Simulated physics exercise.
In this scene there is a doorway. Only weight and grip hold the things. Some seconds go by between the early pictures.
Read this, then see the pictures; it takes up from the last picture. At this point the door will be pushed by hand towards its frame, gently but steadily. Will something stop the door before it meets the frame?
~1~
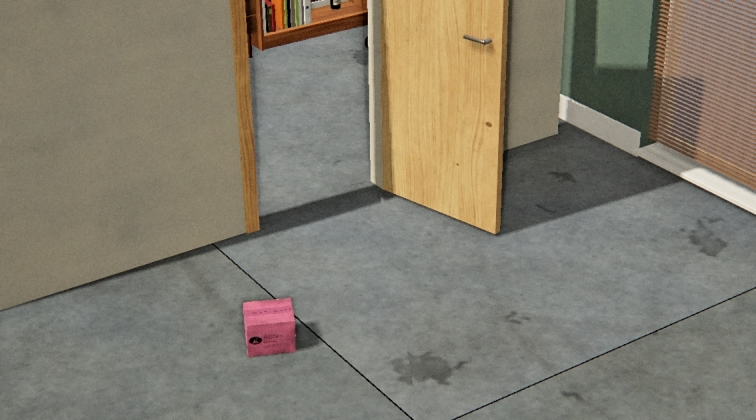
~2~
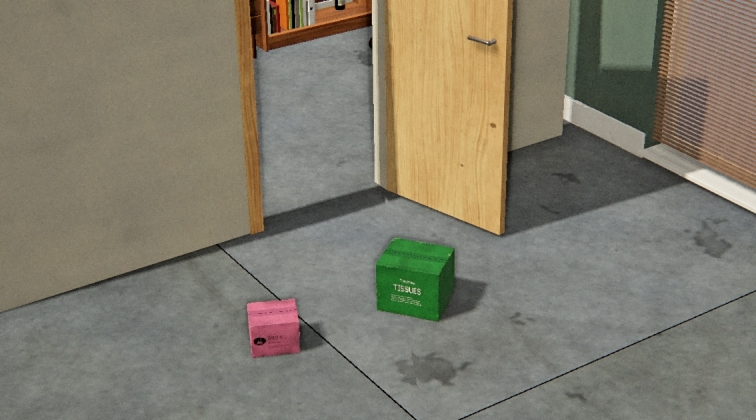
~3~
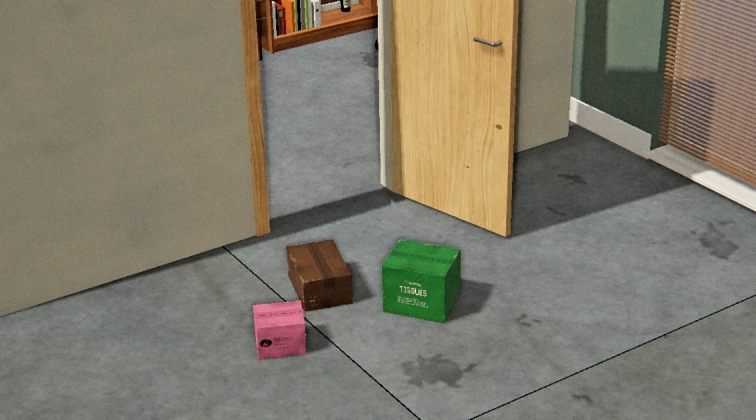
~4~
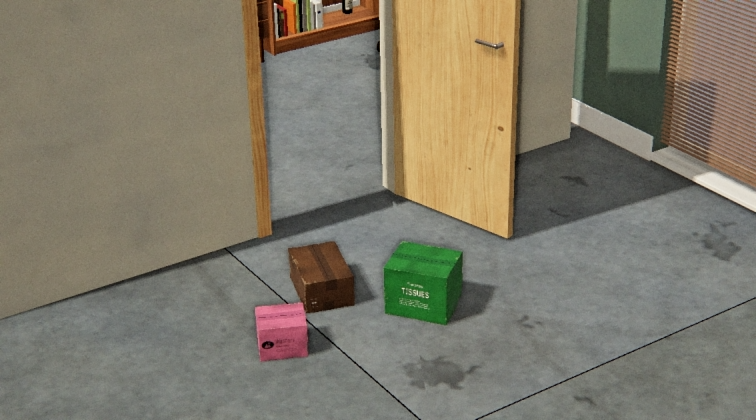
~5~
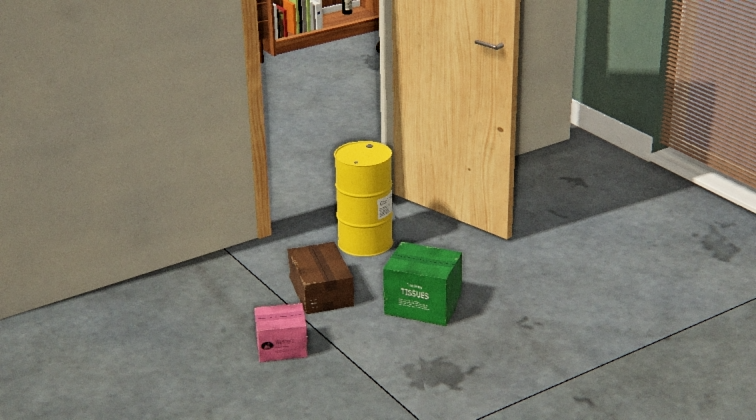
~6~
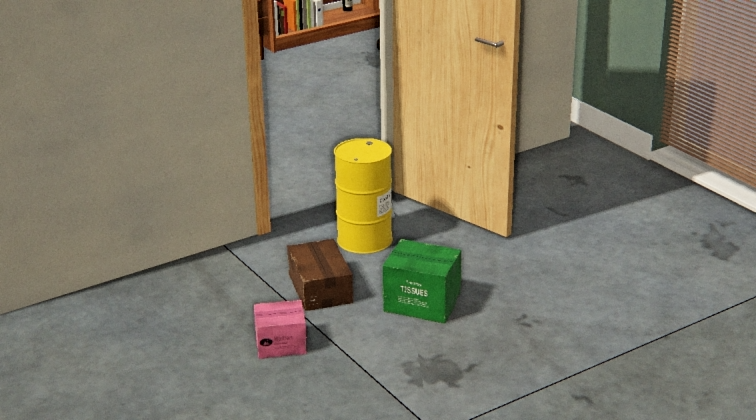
I'd say the door gets stuck partway this time.
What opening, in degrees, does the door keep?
The answer is roughly 20°.
Then, 0.60 s later than the last frame, door 75° open.
Then, 1.00 s later than the last frame, door 46° open; yellow drum moved a little near (345, 195).
Then, 1.30 s later than the last frame, door 36° open; yellow drum moved about its own width near (326, 193).
Then, 1.90 s later than the last frame, door 24° open; yellow drum moved about its own width near (306, 189).
When it is over, door 18° open; moved from the start, yellow drum; the other 3 as before. End places, in pixels of the last picture, yellow drum near (295, 185).
